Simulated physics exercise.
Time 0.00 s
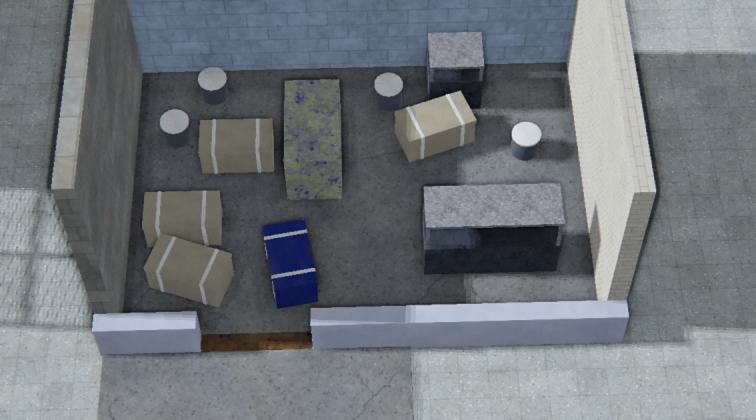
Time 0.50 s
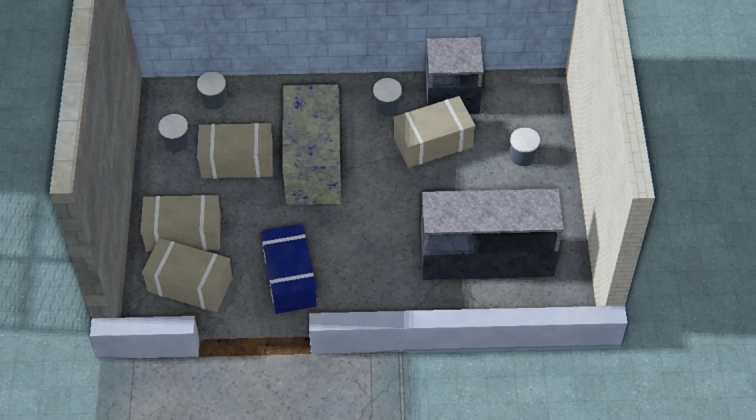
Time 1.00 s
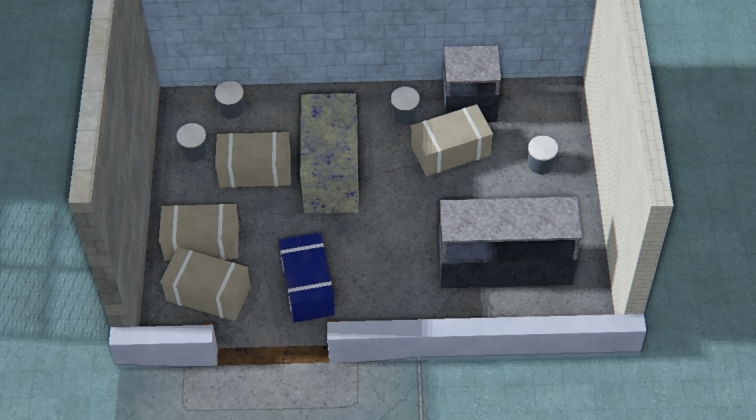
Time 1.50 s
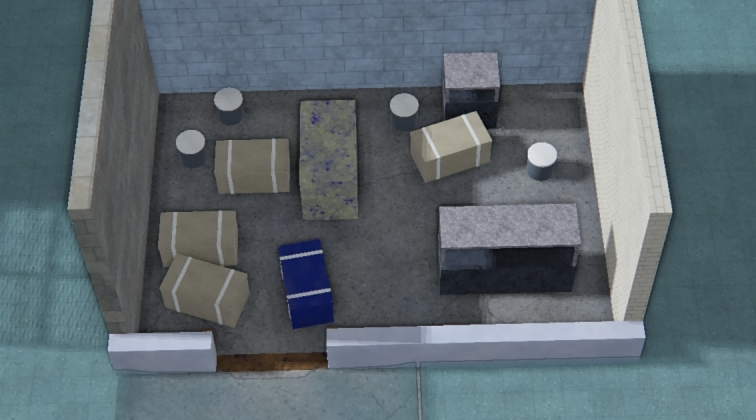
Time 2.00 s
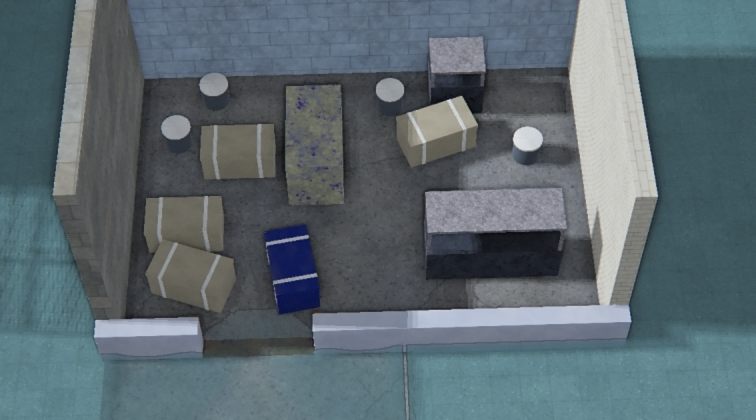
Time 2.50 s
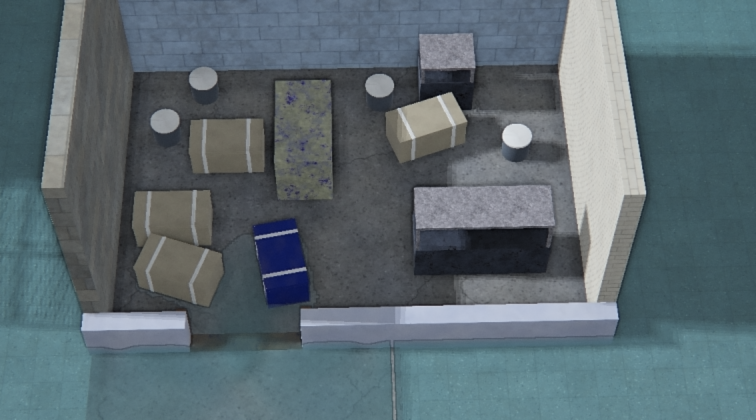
In a small walled store seen from above, the paving outside turns from grey to blue-green and a darker patch spreads at the doorway, while the blue trunk, tan boxes, counters and stools stay in place as the view shifts slightly.
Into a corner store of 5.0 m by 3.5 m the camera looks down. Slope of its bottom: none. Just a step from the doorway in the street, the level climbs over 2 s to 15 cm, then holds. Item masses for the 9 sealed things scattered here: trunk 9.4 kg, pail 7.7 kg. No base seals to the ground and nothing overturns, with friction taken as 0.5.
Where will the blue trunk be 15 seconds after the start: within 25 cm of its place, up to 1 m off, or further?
Distance covered: Large.
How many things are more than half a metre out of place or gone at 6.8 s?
I make it 4 by then.
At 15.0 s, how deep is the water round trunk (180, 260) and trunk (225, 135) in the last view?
First roughly 10 cm, second roughly 8 cm.
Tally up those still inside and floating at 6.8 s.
The number is 3.
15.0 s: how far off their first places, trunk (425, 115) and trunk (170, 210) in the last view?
One is off by 10 cm, the other by 50 cm, in the order asked.
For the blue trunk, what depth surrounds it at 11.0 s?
I'd put it at about 4 cm.
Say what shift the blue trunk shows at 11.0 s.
Around 250 centimetres.
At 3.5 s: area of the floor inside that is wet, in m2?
Close to 4.5 m2, I'd say.
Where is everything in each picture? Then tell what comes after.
The blue trunk at (289, 254) rests on the ground; water covers 0.0 m2; 0 of 9 have shifted, in the first frame.
The blue trunk at (288, 259), on the bottom; water covers 0.0 m2; 0 of 9 have shifted, in the second frame.
The blue trunk at (306, 268), on the bottom; water covers 0.0 m2; 0 of 9 have shifted, in the third frame.
The blue trunk at (305, 274), on the bottom; 0.0 m2 under water; 0 of 9 have shifted, in the fourth frame.
The blue trunk at (291, 259), on the bottom; 0.3 m2 under water; 0 of 9 have shifted, in the fifth frame.
The blue trunk at (280, 253) rests on the ground; water covers 0.7 m2; 0 of 9 have shifted, in the sixth frame.
After 3.5 s the blue trunk is near (323, 227), 0.6 m from its start, aground; 0 afloat.
After 6.8 s the blue trunk is near (437, 182), 1.9 m from its start, aground; 3 afloat.
After 11.0 s the blue trunk is near (512, 190), 2.6 m from its start, afloat; 6 afloat.
After 15.0 s the blue trunk is near (539, 190), 2.8 m from its start, afloat; 7 afloat.
